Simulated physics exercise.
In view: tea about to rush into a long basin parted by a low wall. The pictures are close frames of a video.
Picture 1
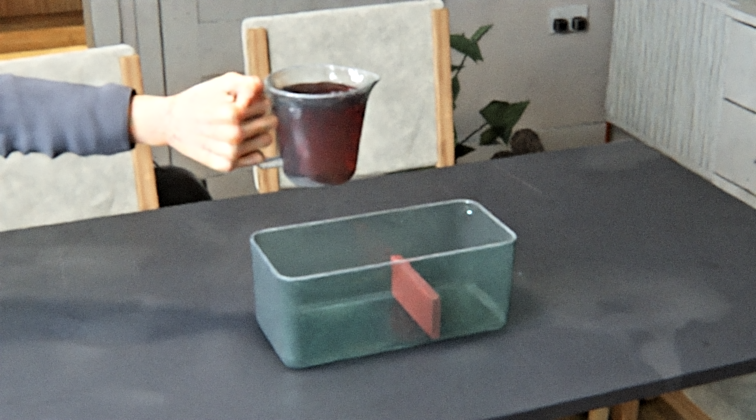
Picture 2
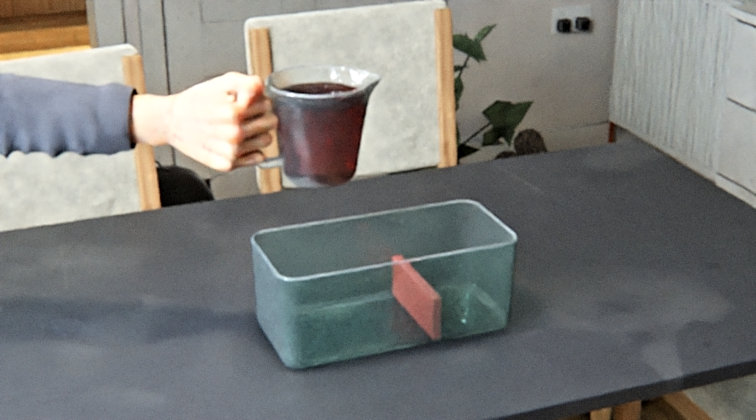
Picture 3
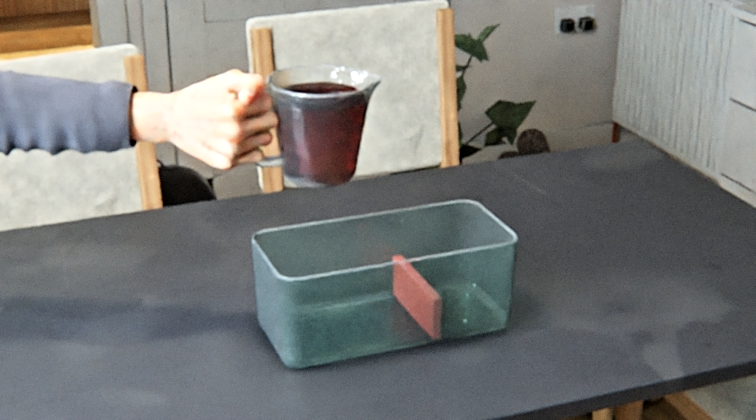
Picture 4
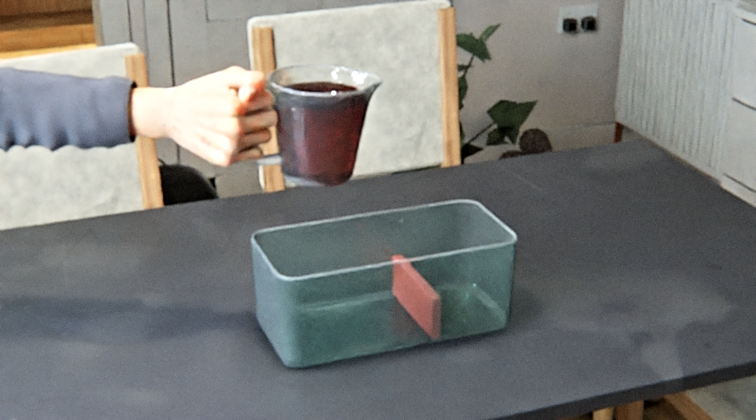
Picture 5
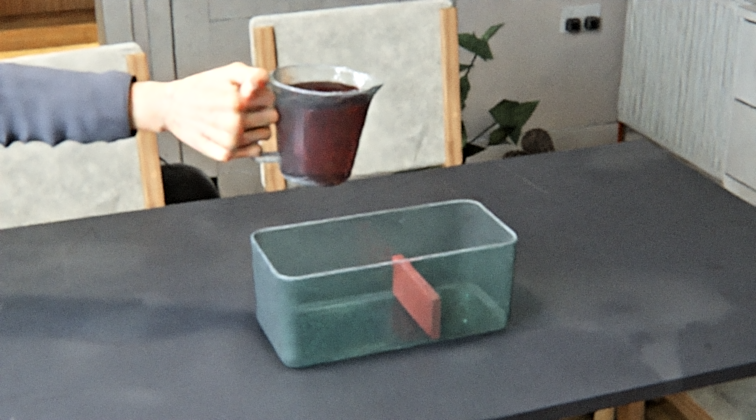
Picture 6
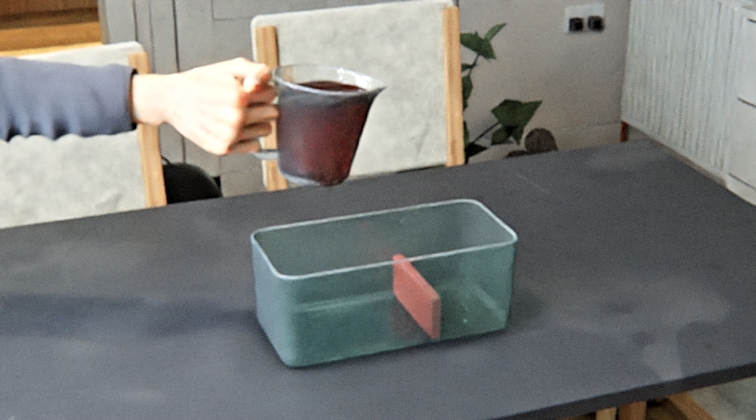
The video shows a hand holding a clear jug of dark reddish liquid above a long greenish see-through basin with a low red wall inside. The jug stays nearly still, then tilts slightly to the right.
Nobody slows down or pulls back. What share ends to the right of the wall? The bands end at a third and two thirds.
It comes to above two thirds.
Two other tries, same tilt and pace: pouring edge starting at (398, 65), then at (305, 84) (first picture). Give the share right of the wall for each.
First some 90, then 0 per cent.
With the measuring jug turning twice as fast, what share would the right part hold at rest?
About 65 per cent.
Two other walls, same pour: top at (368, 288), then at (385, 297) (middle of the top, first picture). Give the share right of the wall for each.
About 95 and 90 per cent.
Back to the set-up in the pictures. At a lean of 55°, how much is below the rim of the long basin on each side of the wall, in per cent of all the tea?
Near 0 on the left, 5 on the right.
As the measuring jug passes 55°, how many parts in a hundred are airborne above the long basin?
Close to 15 per cent.
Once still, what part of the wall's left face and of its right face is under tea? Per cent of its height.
Left about 10, right about 70.
A moment on, the measuring jug is tipped part way and 78 per cent is still to pour, 0 is left of the wall and 6 right of it.
Next, the measuring jug is tipped on its side and 25 per cent is still to pour, 2 is left of the wall and 56 right of it.
Then the measuring jug is tipped right over and 1 per cent is still to pour, 18 is left of the wall and 79 right of it.
Later the measuring jug is tipped right over and 0 per cent is still to pour, 20 is left of the wall and 79 right of it.
Finally, 20 per cent lies left of the wall, 79 right of it and 1 outside.
